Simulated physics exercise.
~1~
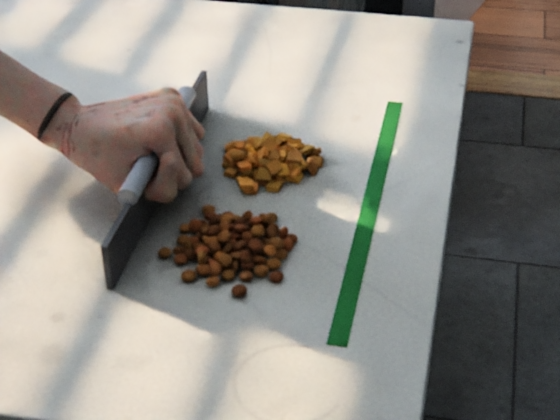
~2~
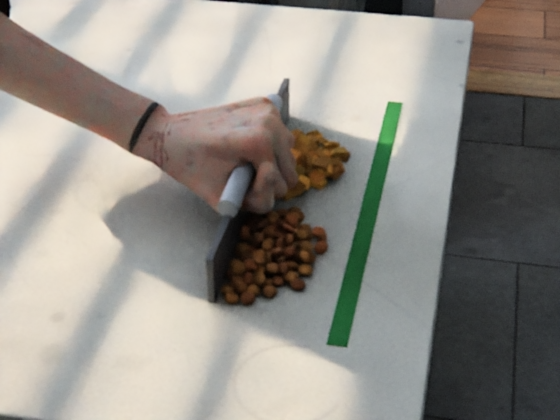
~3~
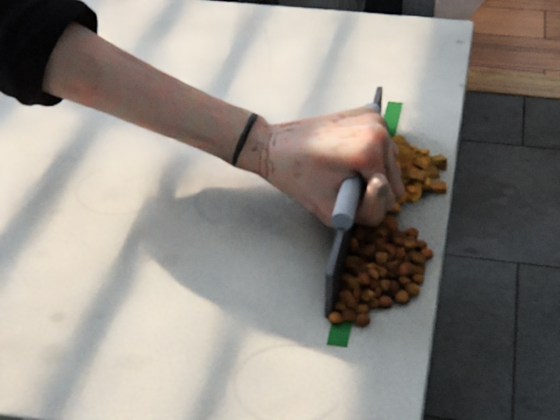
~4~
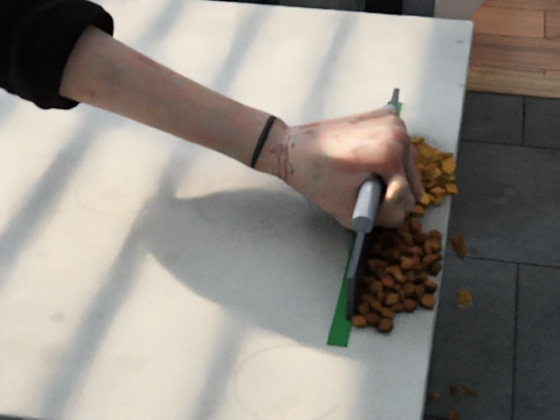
The clip shows a hand pushing two heaps of small brown and yellowish pieces rightward across a pale table with a flat scraper, stopping at a green tape strip, as a few pieces from the heaps fall over the table's right edge while most remain on top.
